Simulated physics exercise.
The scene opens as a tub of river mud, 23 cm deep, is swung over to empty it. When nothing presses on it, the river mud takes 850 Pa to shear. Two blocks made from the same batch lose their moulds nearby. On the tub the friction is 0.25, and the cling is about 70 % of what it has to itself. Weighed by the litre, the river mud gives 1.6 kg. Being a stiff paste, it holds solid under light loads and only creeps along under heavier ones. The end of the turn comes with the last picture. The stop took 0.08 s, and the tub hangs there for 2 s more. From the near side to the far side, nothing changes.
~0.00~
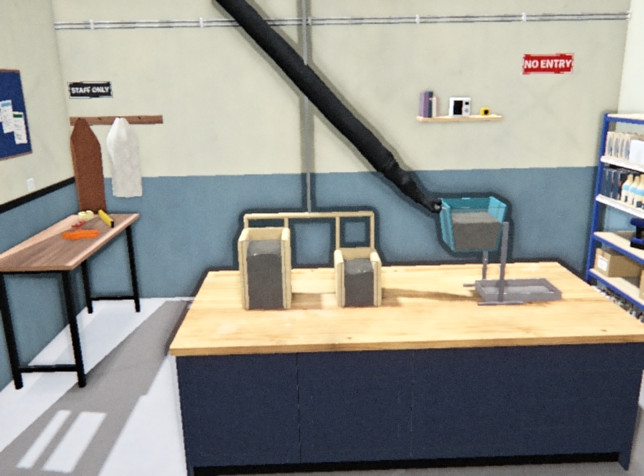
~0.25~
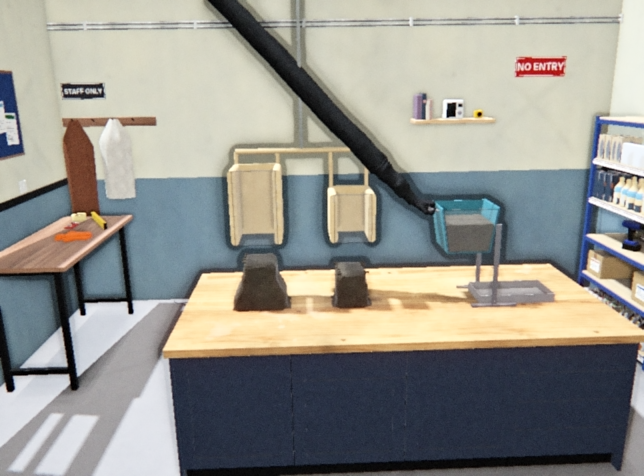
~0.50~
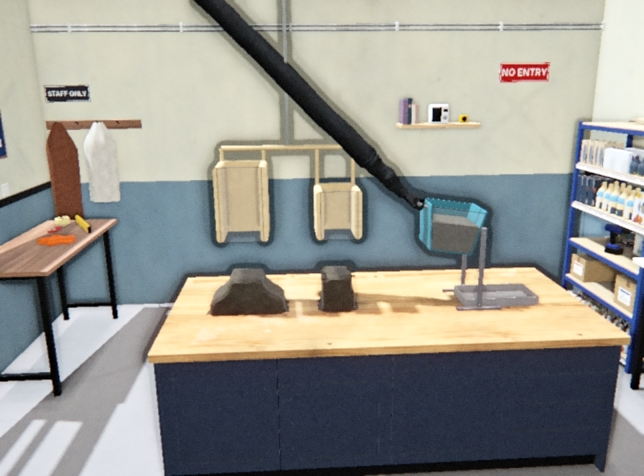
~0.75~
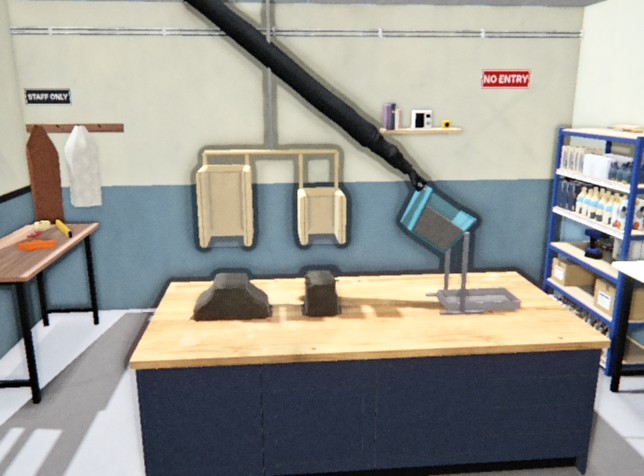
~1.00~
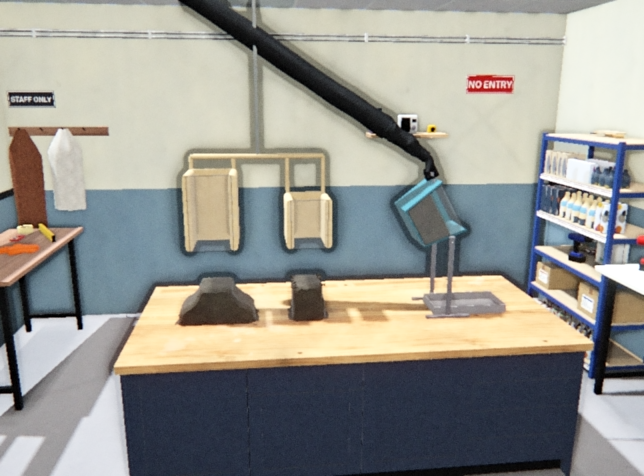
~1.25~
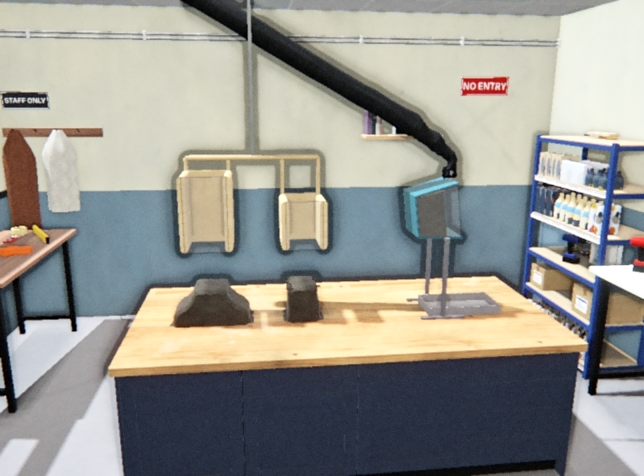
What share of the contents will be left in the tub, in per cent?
Roughly 100 per cent will be left in the tub.
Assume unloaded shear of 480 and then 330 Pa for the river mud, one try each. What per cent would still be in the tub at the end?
55 %, then 45 %.
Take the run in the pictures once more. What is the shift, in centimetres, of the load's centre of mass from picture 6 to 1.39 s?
About 1 cm.
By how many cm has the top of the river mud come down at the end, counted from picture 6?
5 cm.
After 1.39 s, the tub is at 83 degrees and holds 100 %.
After 1.56 s, the tub is at 83 degrees and holds 100 %.
After 1.73 s, the tub is at 83 degrees and holds 100 %.
After 1.90 s, the tub is at 83 degrees and holds 100 %.
After 3.25 s, at the end, the tub is at 83 degrees and holds 100 %.
